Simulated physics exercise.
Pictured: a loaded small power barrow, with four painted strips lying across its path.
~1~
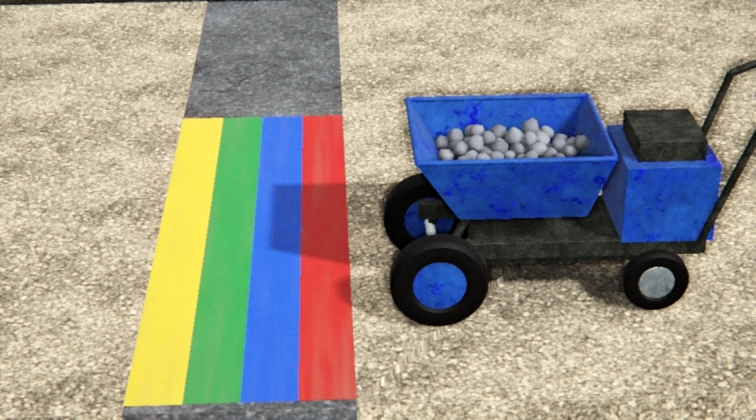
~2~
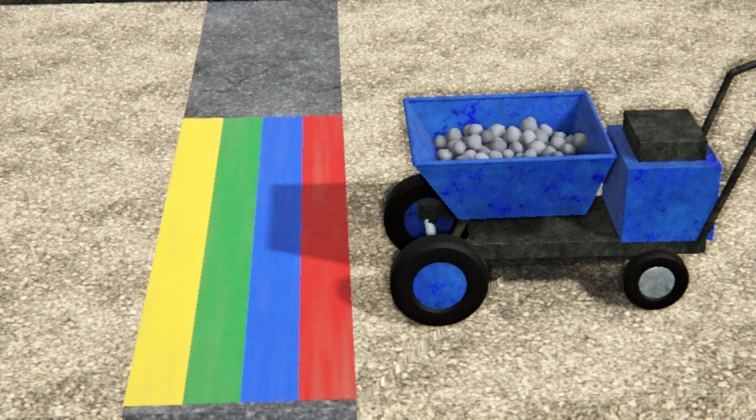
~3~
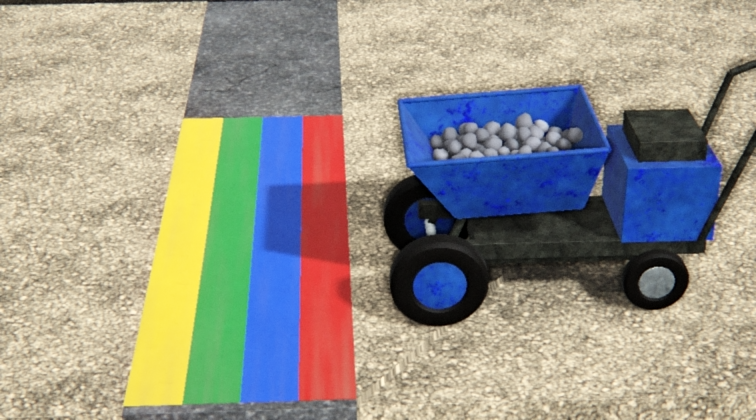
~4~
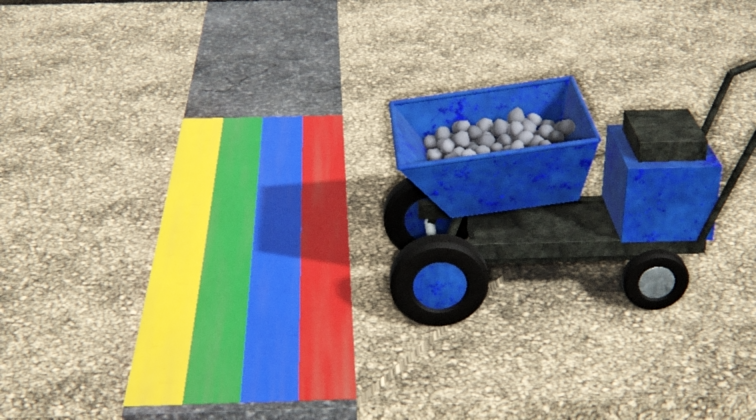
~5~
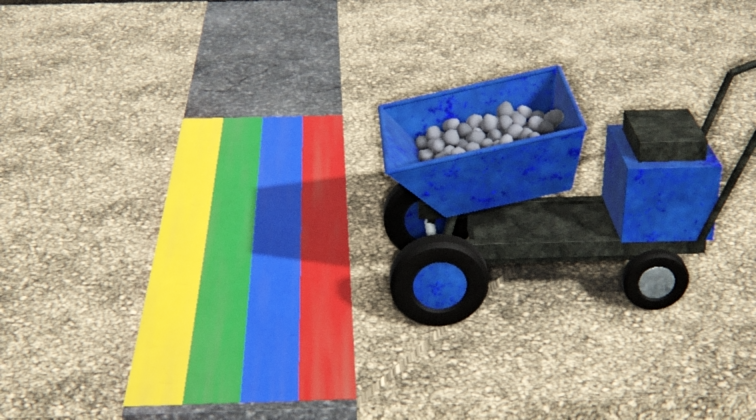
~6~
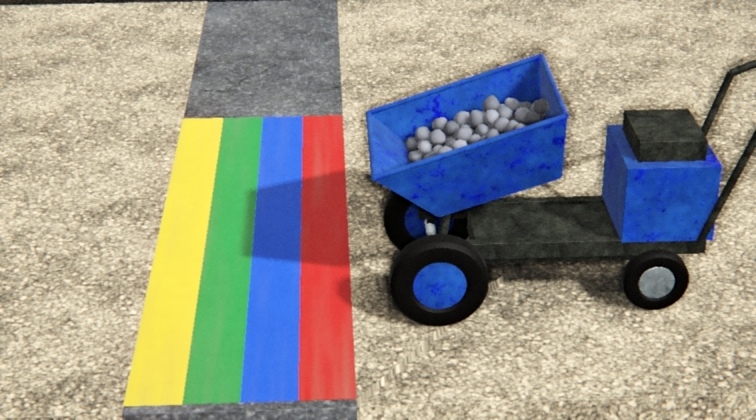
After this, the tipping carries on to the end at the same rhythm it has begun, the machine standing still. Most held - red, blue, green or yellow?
Blue holds the most.
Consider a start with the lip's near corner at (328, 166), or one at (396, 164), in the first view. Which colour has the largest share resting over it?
The yellow strip first, the green one second.
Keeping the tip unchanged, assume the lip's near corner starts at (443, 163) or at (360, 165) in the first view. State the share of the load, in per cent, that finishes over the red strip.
That would be roughly 20 in a hundred and then roughly 0 in a hundred.
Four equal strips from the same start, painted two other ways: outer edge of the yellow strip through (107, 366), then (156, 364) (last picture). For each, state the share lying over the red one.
Shares: Near 10 %; near 0 %.
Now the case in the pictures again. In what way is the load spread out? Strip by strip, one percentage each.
In percent: Red strip 5, blue strip 40, green strip 30, yellow strip 15.
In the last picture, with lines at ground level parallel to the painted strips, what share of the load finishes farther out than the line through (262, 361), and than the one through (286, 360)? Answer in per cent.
In turn 60 and 80 in a hundred.
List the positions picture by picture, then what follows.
The first picture shows lip of the skip near (417, 164), level; top of the load near (499, 148), round cobbles; red strip near (327, 354); blue strip near (271, 356); green strip near (216, 358); yellow strip near (161, 359).
The second picture shows lip of the skip near (415, 164), level; top of the load near (515, 149).
The third picture shows lip of the skip near (409, 166), tipped barely; top of the load near (533, 146).
The fourth picture shows lip of the skip near (400, 168), tipped a little; top of the load near (526, 140).
The fifth picture shows lip of the skip near (388, 172), tipped a little; top of the load near (516, 134).
The sixth picture shows lip of the skip near (374, 178), tipped clearly; top of the load near (522, 133); red strip near (327, 354); blue strip near (271, 356); green strip near (216, 358); yellow strip near (161, 359).
Shortly afterwards, skip tipped steeply; the whole lot in the skip.
Next, skip tipped right over; the bulk in the skip; a little over the blue strip; only a few over the green strip.
Some moments later, skip tipped right over; a little in the skip; only a few over the red strip; near a third over the blue strip; near a quarter over the green strip; a little over the yellow strip; only a few off the paint.
In the end, skip tipped right over; a little over the red strip; near a third over the blue strip; near a third over the green strip; a little over the yellow strip; a little off the paint.
